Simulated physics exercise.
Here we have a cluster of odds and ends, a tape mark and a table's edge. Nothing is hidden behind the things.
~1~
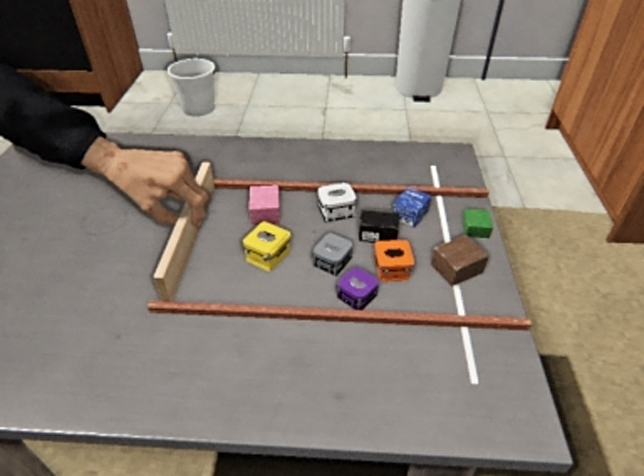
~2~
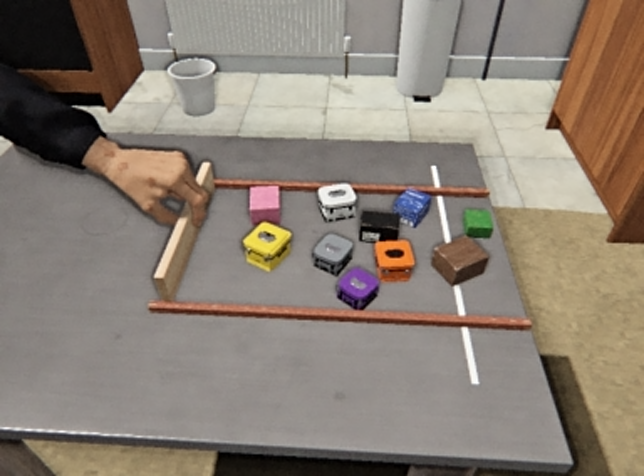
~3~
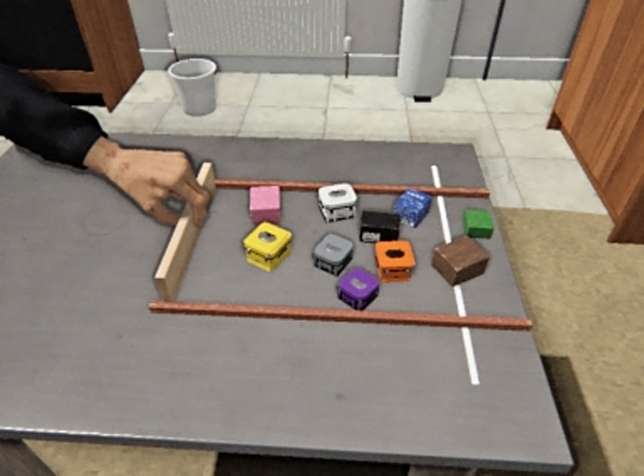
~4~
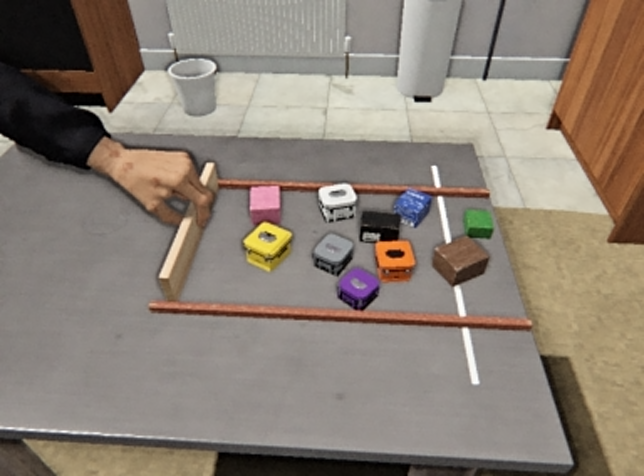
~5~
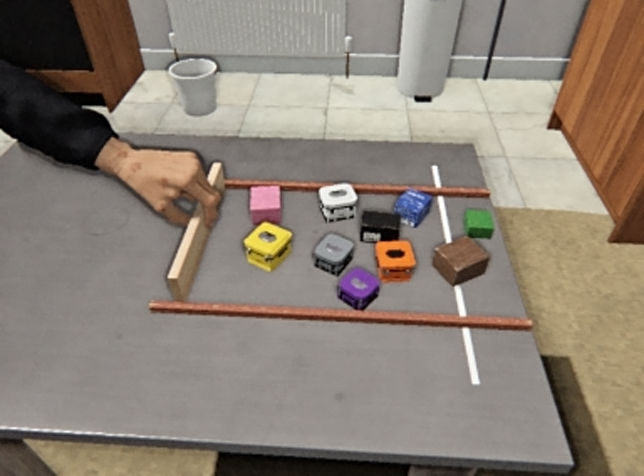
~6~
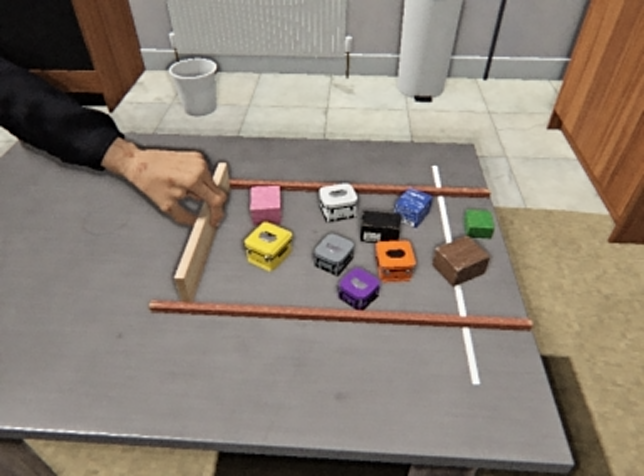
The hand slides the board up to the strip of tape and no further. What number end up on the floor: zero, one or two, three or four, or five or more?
The number that fall off is three or four.
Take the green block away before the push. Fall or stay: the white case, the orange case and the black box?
The white case survives; the orange case goes over; the black box does not fall.
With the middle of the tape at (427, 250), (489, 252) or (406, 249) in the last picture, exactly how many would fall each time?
The counts: 2, 7 and 1.
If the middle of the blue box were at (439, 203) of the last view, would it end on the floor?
Then it goes over.
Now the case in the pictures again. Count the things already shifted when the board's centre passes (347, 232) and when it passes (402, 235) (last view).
9 and 10.
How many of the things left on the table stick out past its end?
Overhanging: 3.
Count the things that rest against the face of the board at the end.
The number is 3.
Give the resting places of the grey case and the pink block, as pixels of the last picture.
The grey case at (506, 264), the pink block at (461, 213).
A little later, none off yet; green block at rest near (479, 224); brown block at rest near (460, 261); blue box at rest near (413, 207).
Next, none off yet; green block at rest near (479, 224); brown block shifted a little near (474, 262); blue box shifted a little near (428, 207).
Later still, none off yet; green block tilted a little near (510, 230); brown block tilted well over near (537, 293); blue box shifted well along near (487, 206).
When it is over, the number that fall off is three or four; down, orange case, blue box, brown block and green block.
